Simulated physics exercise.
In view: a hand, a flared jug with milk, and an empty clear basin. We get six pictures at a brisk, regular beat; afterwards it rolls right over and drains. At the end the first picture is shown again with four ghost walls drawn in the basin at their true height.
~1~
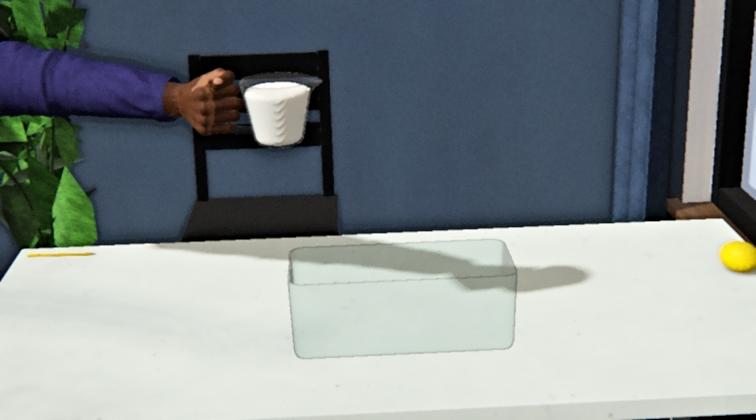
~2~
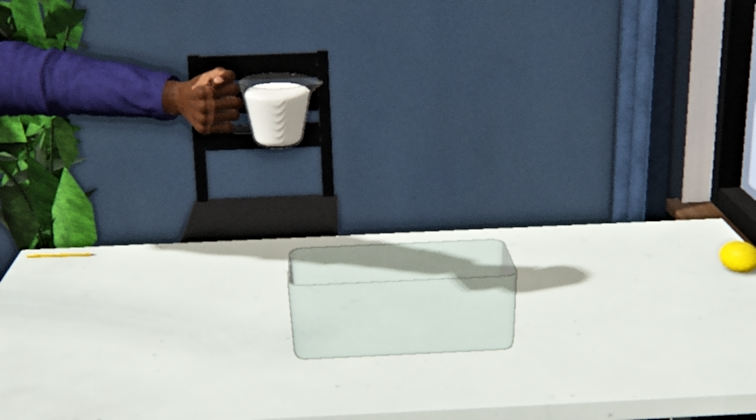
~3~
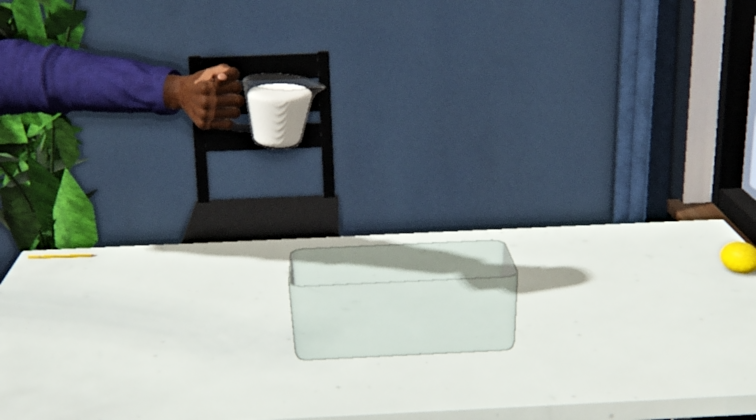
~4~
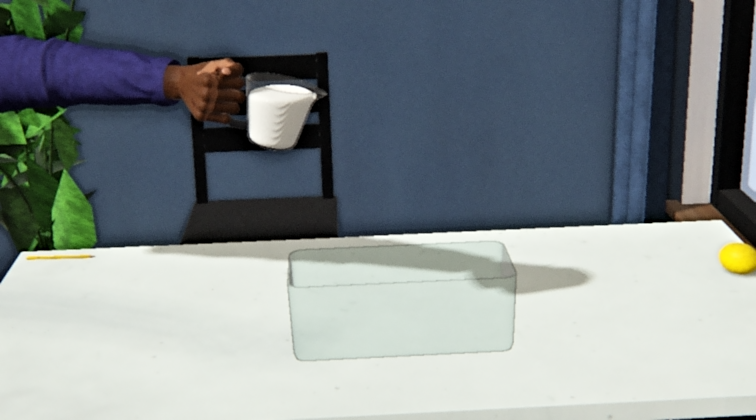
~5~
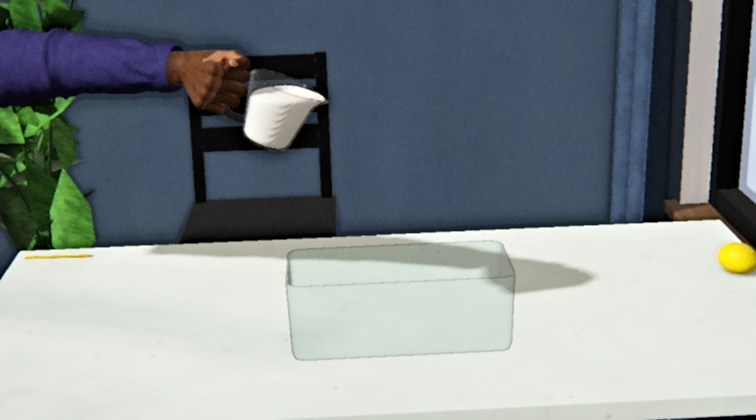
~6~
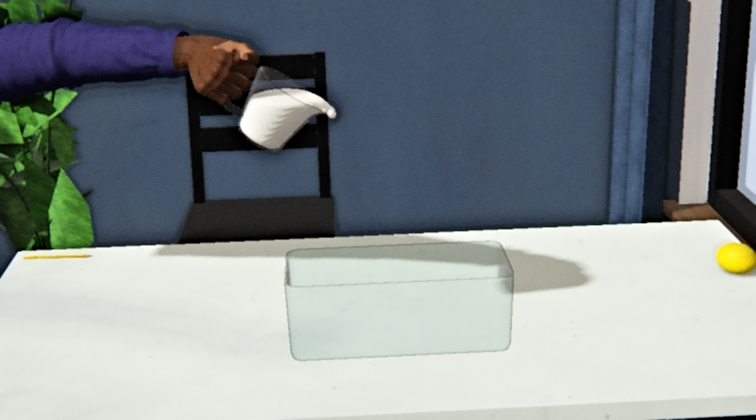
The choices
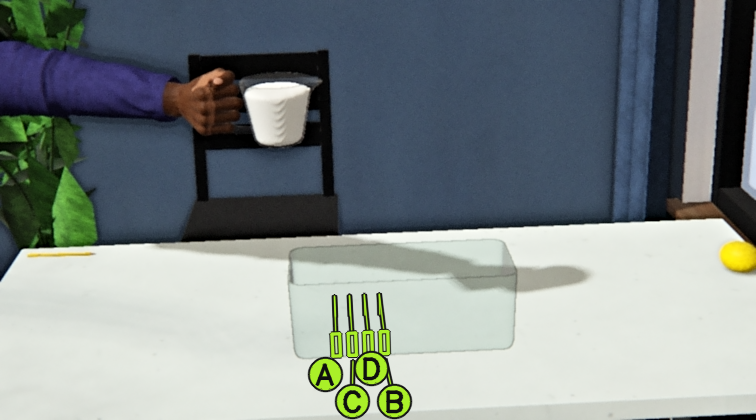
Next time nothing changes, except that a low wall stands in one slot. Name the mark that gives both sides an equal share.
I would pick slot B.
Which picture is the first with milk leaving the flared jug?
In picture 6.
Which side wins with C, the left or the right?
The right one.
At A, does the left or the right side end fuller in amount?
The right side.
In lime, A at (336, 361); B at (384, 359); C at (353, 360); D at (368, 360).
Choosing A, about 10 % ends left of the wall and 86 % right of it; 4 % is lost outside.
Choosing B, about 52 % ends left of the wall and 45 % right of it; 4 % is lost outside.
Choosing C, about 12 % ends left of the wall and 83 % right of it; 5 % is lost outside.
Choosing D, about 23 % ends left of the wall and 74 % right of it; 3 % is lost outside.
